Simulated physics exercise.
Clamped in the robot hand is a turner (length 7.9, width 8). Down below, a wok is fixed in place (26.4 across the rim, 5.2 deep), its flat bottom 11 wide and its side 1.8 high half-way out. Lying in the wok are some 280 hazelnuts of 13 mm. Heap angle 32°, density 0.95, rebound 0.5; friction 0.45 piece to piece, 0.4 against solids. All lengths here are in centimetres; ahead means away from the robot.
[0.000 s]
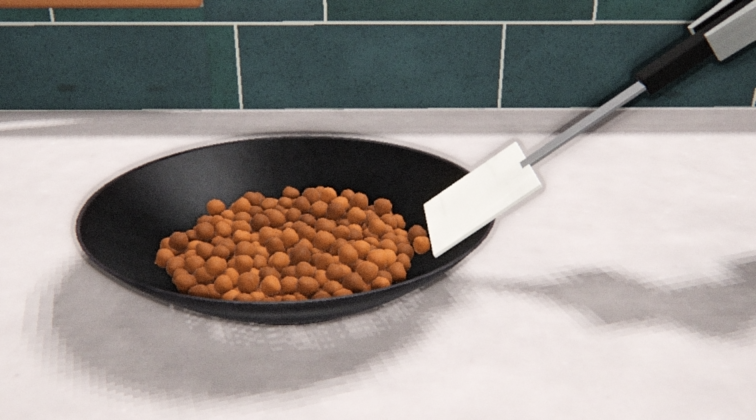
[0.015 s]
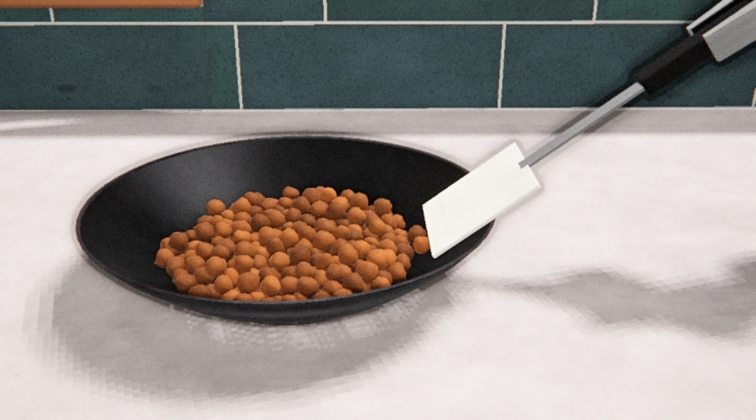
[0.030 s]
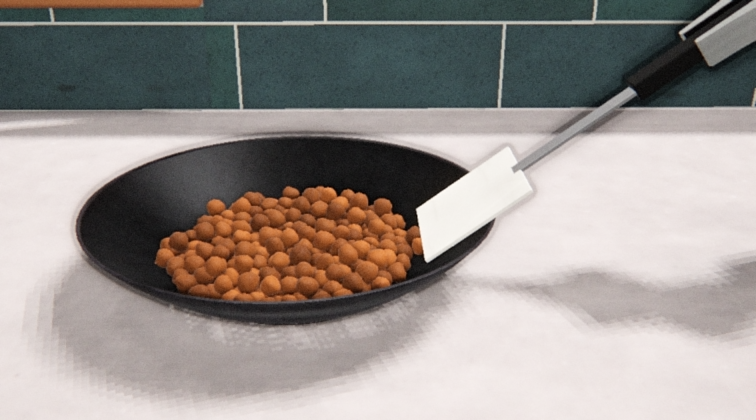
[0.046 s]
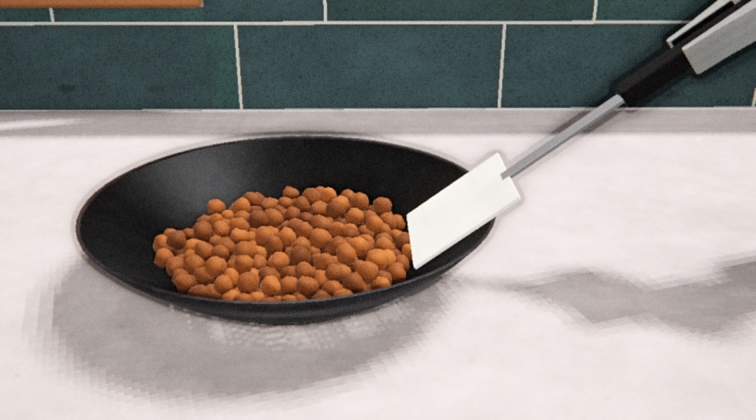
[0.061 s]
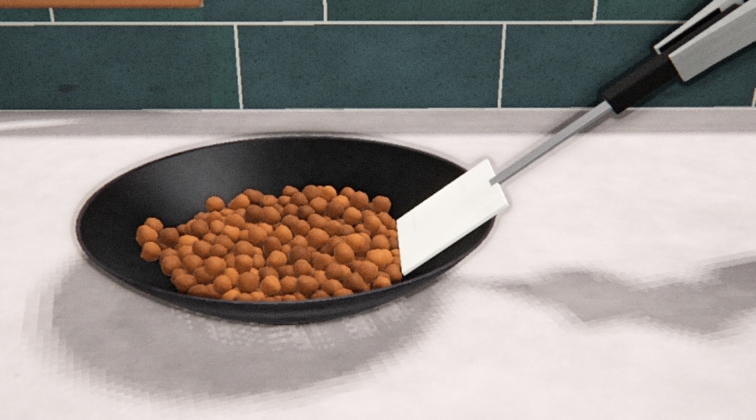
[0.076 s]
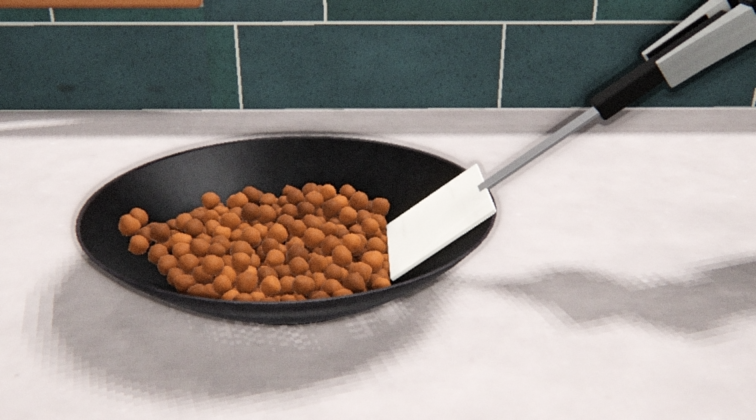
A white turner slides left into a black wok, pushing the brown hazelnuts leftward.
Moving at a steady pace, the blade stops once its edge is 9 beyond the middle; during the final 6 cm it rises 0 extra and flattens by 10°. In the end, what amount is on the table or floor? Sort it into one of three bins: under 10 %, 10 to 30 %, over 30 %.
Bin: 10 to 30 %.
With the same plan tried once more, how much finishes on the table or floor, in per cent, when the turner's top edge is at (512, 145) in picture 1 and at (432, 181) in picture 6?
Some 40 per cent.
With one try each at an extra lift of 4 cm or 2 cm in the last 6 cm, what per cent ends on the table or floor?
Near 25 and 20 percent respectively.
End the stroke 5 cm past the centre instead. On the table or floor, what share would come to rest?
Estimate: Approx. 5 %.
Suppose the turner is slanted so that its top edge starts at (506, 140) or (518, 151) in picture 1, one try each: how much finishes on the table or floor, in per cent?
First try around 25 percent, second around 15 percent.
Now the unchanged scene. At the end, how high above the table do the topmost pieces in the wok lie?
Peak at rest, approximately 7.0 centimetres.
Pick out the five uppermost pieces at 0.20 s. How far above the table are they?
They are some 6 cm up.
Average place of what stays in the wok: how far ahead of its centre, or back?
I'd say it's roughly 4.5 cm toward the front.
By 0.20 s, sloping 37°, highest piece 6 above the table; 277 in the wok, 1 on the blade or in flight.
By 0.32 s, sloping 33°, highest piece 6 above the table; 275 in the wok, 2 on the table or floor, 1 on the blade or in flight.
By 0.58 s, sloping 27°, highest piece 7 above the table; 241 in the wok, 35 on the table or floor, 2 on the blade or in flight.
By 1.63 s, sloping 27°, highest piece 7 above the table; 240 in the wok, 38 on the table or floor.
Final count, 240 in the wok, 38 on the table or floor. That is 14 % on the table or floor.
